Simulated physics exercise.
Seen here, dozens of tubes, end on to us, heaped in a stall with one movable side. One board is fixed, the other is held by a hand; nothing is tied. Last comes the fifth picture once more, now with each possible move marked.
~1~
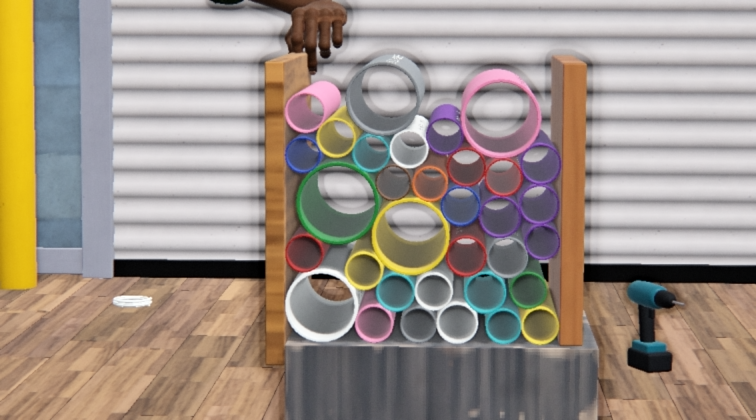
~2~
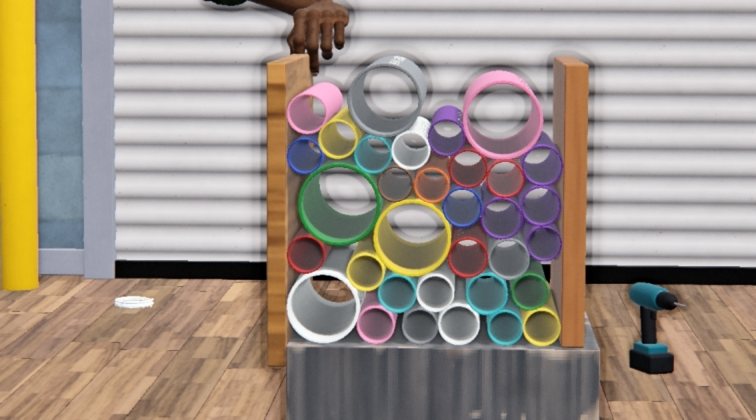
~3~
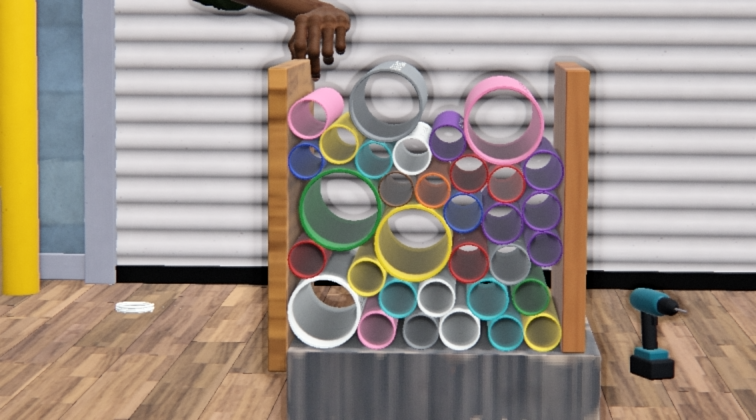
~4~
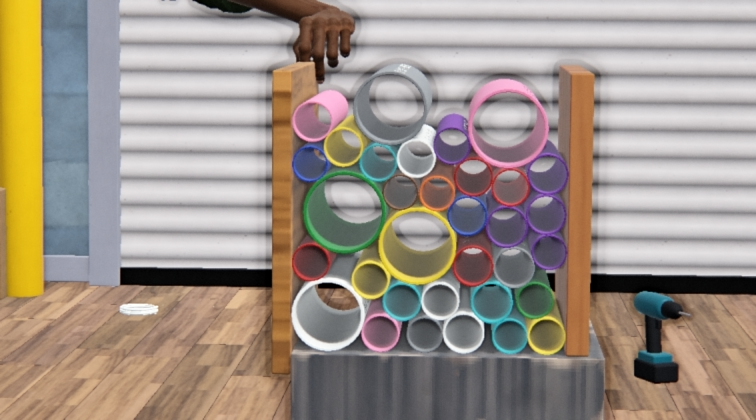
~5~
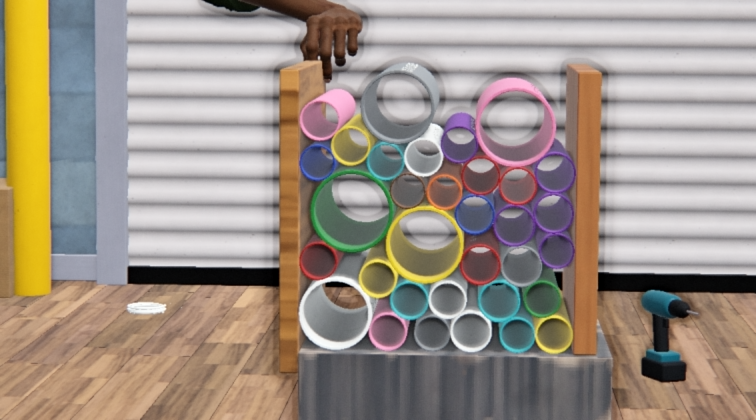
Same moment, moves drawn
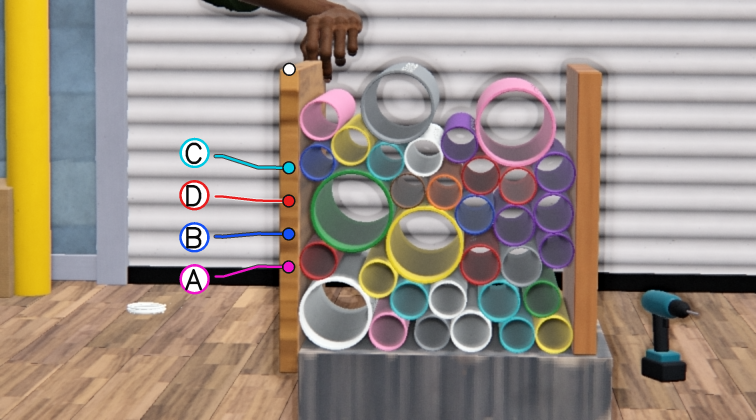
A dark-skinned hand hovers at the top of the left wooden board beside a heap of colourful tubes on a grey block, barely changing its pose. The whole view drifts slightly, the stack shifting a little down and then right, while the tubes keep their arrangement between the two boards.
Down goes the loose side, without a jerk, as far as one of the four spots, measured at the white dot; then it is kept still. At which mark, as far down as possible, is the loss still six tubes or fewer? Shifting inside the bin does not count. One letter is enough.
Lower it to A and no more.
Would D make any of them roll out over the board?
Yes.
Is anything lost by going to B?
Yes.
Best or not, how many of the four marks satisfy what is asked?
Four of them.
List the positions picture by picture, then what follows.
A turquoise tube (485, 292); a grey tube (507, 258); a blue tube (461, 206), in the first frame.
A blue tube (462, 208); a yellow tube (338, 139), in the second frame.
A purple tube (543, 171); side board (293, 203), in the third frame.
A white tube (328, 315); a yellow tube (546, 336), in the fourth frame.
A turquoise tube (499, 301); a grey tube (522, 266); a blue tube (475, 215), in the fifth frame.
On the copy, A at (289, 267); B at (289, 234); C at (289, 168); D at (289, 201); the white dot at (289, 69).
On A. First, top of the board (299, 155).
Then, top of the board (299, 250).
Finally, top of the board (299, 267), three out over the board.
By contrast, B three out over the board; C one out over the board; D three out over the board.
